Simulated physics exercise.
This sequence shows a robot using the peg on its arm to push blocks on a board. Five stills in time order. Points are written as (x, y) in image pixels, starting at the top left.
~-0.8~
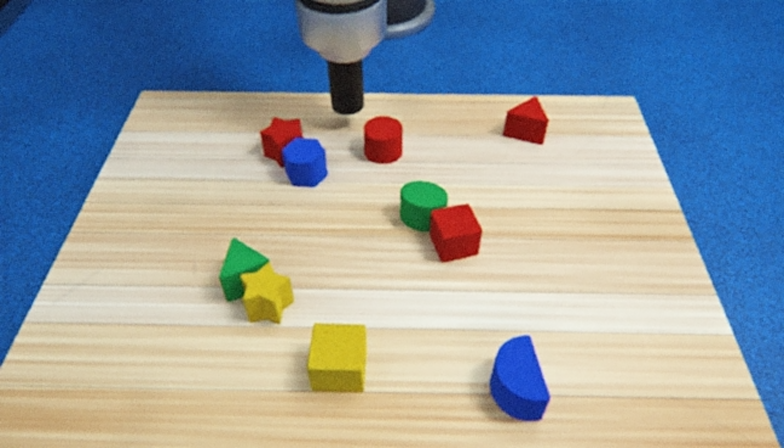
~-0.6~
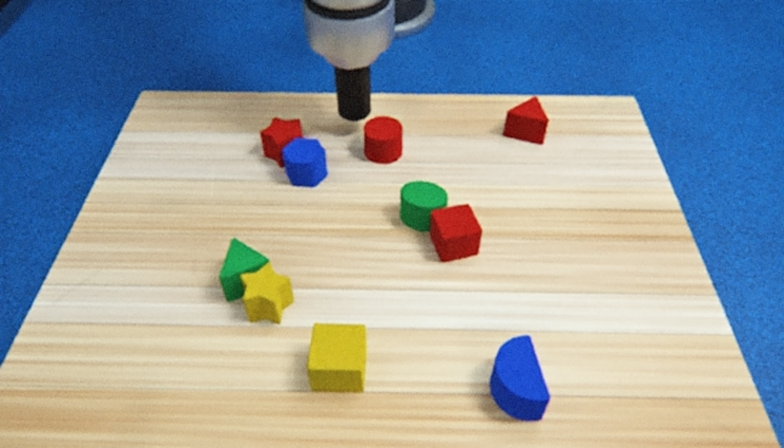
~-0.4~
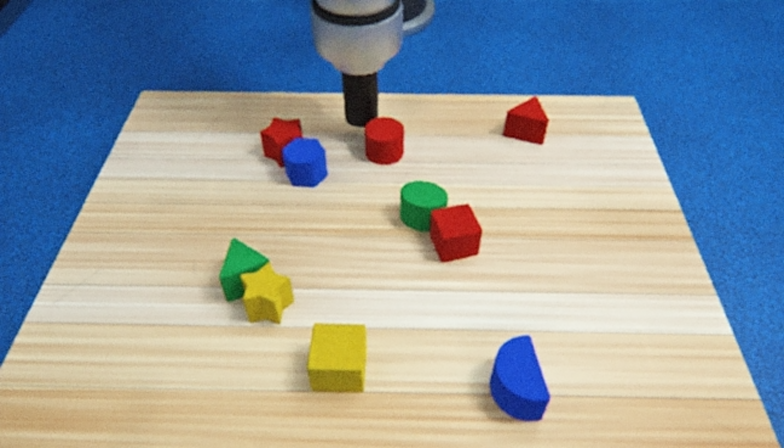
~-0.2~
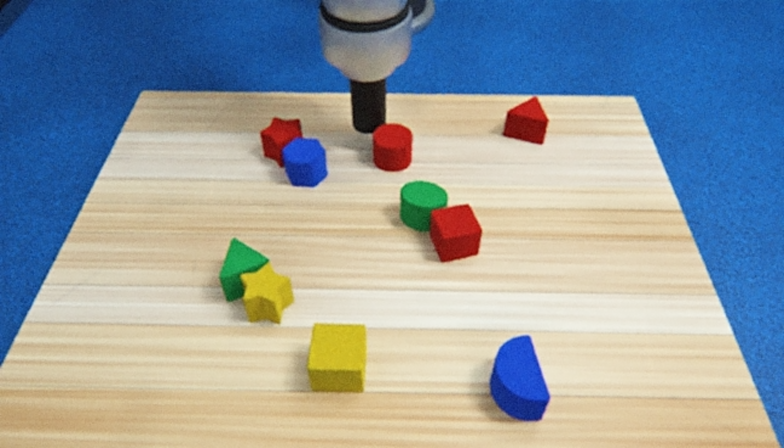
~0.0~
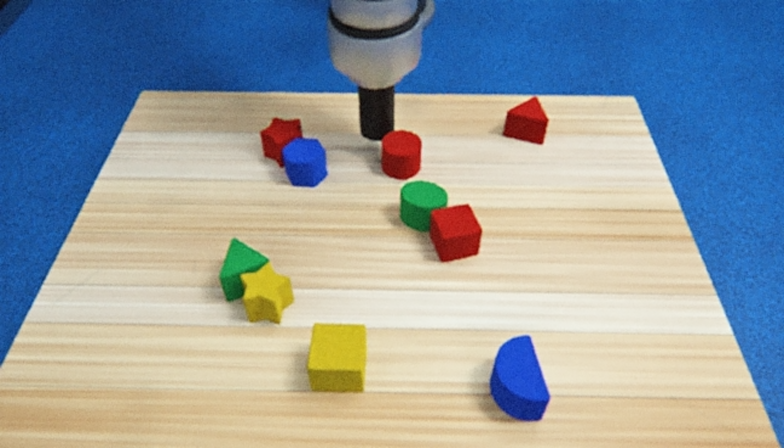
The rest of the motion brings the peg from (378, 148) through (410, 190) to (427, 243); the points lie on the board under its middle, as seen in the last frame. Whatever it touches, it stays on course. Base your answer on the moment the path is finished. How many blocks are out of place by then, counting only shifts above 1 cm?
The number of blocks that move over 1 cm is three or more.
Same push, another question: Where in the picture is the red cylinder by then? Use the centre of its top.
Around pixel (463, 187).
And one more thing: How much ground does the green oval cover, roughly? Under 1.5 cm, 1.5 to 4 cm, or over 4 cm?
The answer will be the long band, over 4 cm.
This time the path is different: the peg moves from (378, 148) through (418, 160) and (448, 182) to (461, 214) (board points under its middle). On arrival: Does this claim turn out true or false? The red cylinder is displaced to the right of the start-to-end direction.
This is true.
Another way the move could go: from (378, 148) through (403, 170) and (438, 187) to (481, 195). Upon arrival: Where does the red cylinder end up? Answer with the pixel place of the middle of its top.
Around (496, 198).
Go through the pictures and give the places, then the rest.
Peg tip at (348, 106); block tops, blue hexagon at (304, 150); red cylinder at (383, 127); green oval at (424, 193); red square piece at (457, 220), in the first picture.
Peg at (355, 111); blocks unchanged, in the second picture.
Peg at (362, 117); red cylinder at (384, 128), in the third picture.
Peg at (369, 124); red cylinder at (393, 135), in the fourth picture.
Peg at (377, 131); blue hexagon at (304, 150); red cylinder at (402, 142); green oval at (424, 193); red square piece at (457, 220), in the fifth picture.
The first path, step by step. One third of the way, peg at (401, 158); red cylinder at (434, 167).
Two thirds of the way, peg at (418, 189); red cylinder at (460, 183); green oval at (431, 211), turned 15° clockwise; red square piece at (467, 234), turned 25° anticlockwise.
At the end, peg at (428, 225); blue hexagon in place; red cylinder at (463, 187); green oval at (444, 250); red square piece at (492, 261), turned 75° anticlockwise.
